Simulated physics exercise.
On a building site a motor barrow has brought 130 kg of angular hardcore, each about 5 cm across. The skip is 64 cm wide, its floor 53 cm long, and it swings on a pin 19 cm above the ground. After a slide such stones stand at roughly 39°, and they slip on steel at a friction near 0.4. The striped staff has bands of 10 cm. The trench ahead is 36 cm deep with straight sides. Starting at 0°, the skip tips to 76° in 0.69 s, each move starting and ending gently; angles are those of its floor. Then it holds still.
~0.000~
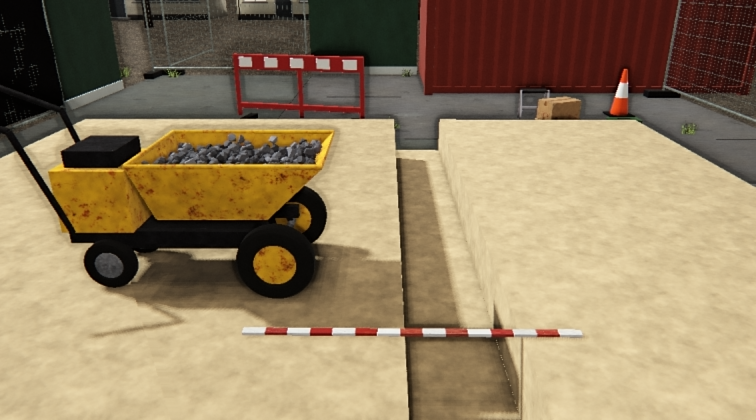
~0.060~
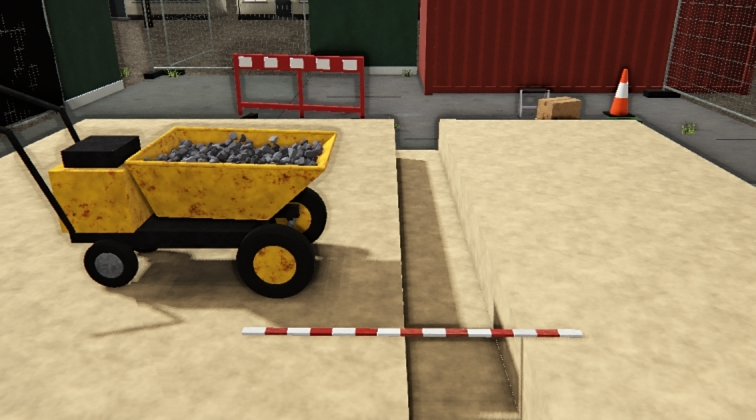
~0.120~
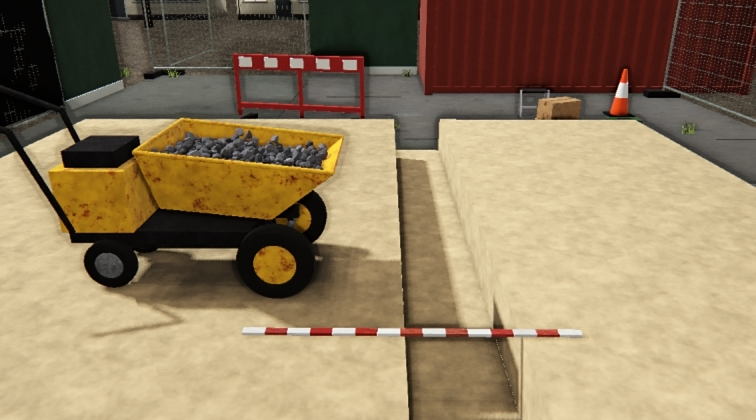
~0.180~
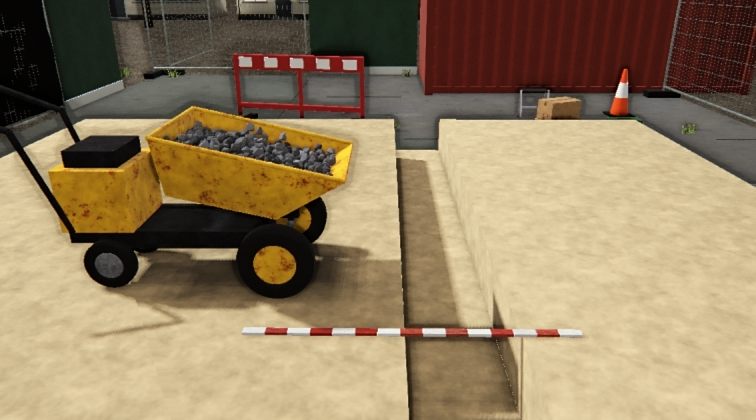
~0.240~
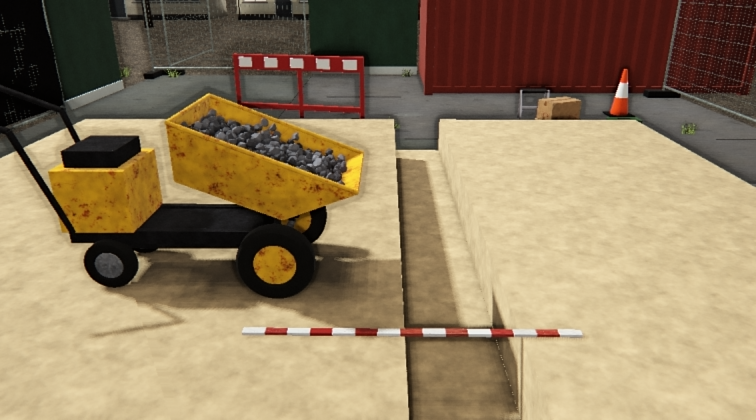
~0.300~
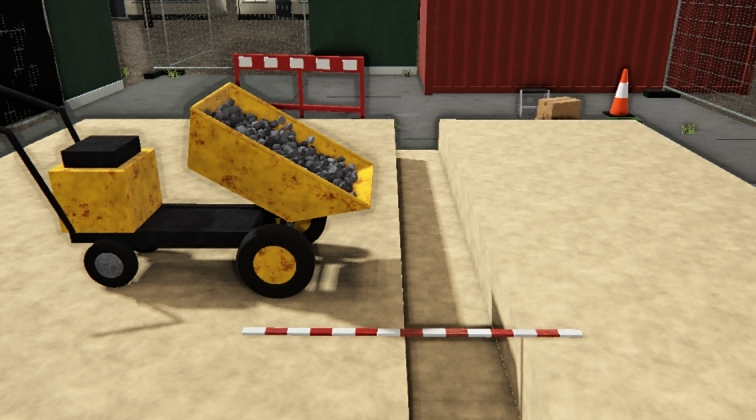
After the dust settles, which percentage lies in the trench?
Close to 92 in a hundred.
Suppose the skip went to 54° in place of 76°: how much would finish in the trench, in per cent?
Then about 45 per cent.
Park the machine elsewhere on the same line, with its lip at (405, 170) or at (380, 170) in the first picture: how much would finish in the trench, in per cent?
Near 75 per cent from the first place, 90 from the second.
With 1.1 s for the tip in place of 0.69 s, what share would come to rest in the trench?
Then about 90 per cent.
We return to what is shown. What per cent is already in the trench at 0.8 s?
Some 35 per cent.
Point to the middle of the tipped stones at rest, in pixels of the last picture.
Their middle is at about (452, 315).
After 0.5 s the floor is at 64°; 100 % in the skip; the foremost stones are at (387, 230).
After 0.8 s the floor is at 76°; 64 % in the skip, 3 % short of the trench, 33 % in the trench; the foremost stones are at (462, 298).
After 1.1 s the floor is at 76°; 14 % in the skip, 3 % short of the trench, 83 % in the trench; the foremost stones are at (502, 320).
After 3.1 s the floor is at 76°; 4 % in the skip, 4 % short of the trench, 92 % in the trench; the foremost stones are at (506, 317).
